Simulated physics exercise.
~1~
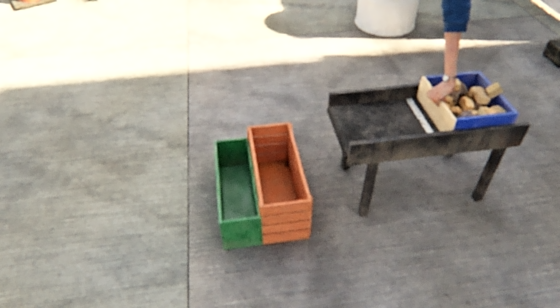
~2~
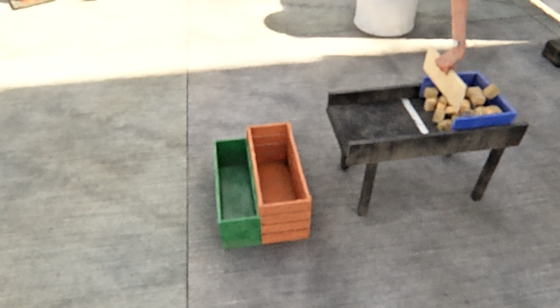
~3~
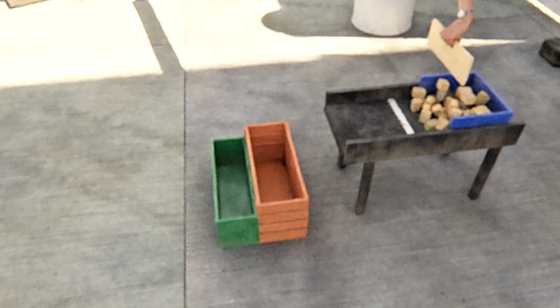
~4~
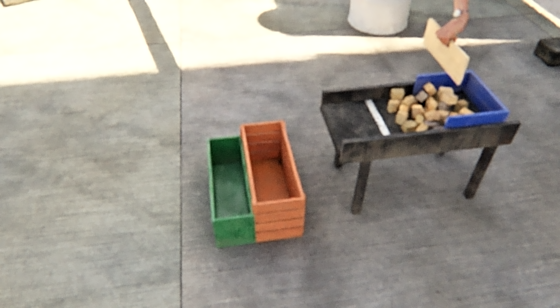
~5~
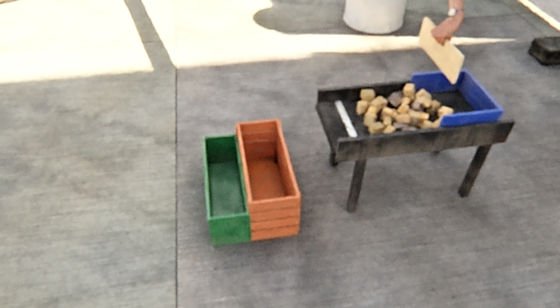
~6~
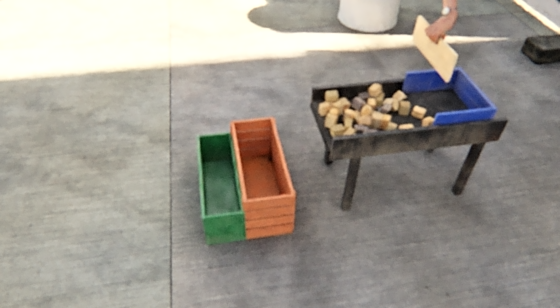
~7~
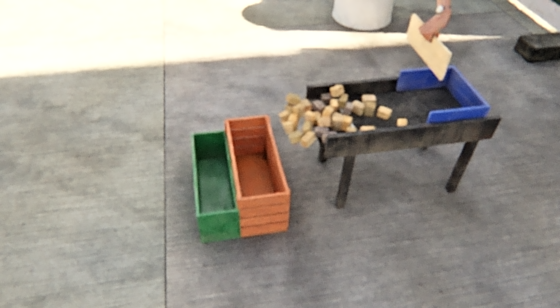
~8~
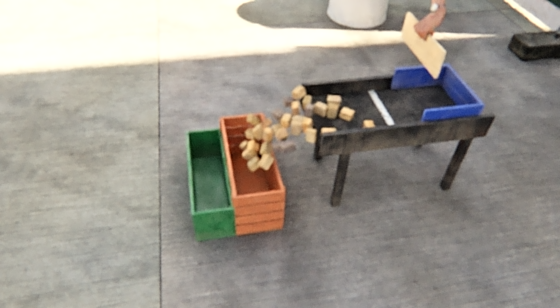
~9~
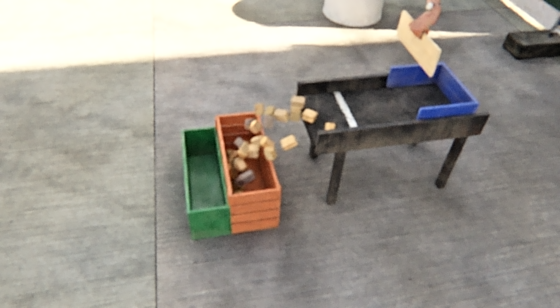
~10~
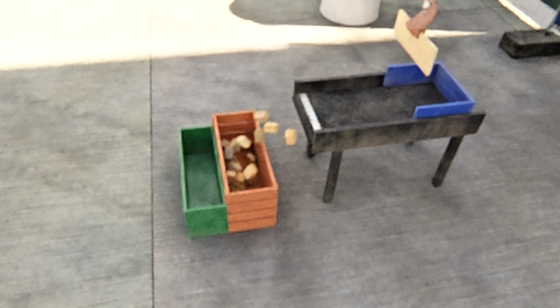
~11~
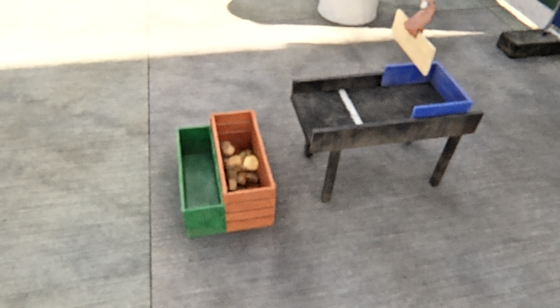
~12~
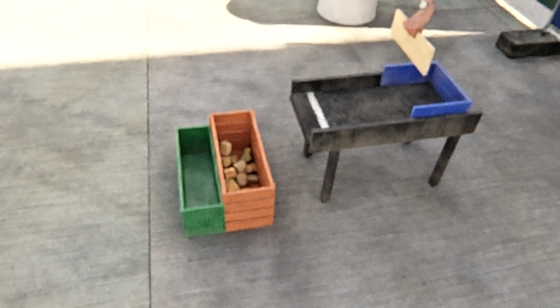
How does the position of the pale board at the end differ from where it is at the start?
At the start the board stands down at the open side of the blue pen, against the wooden blocks. At the end it is held up by the hand, raised above the emptied pen.
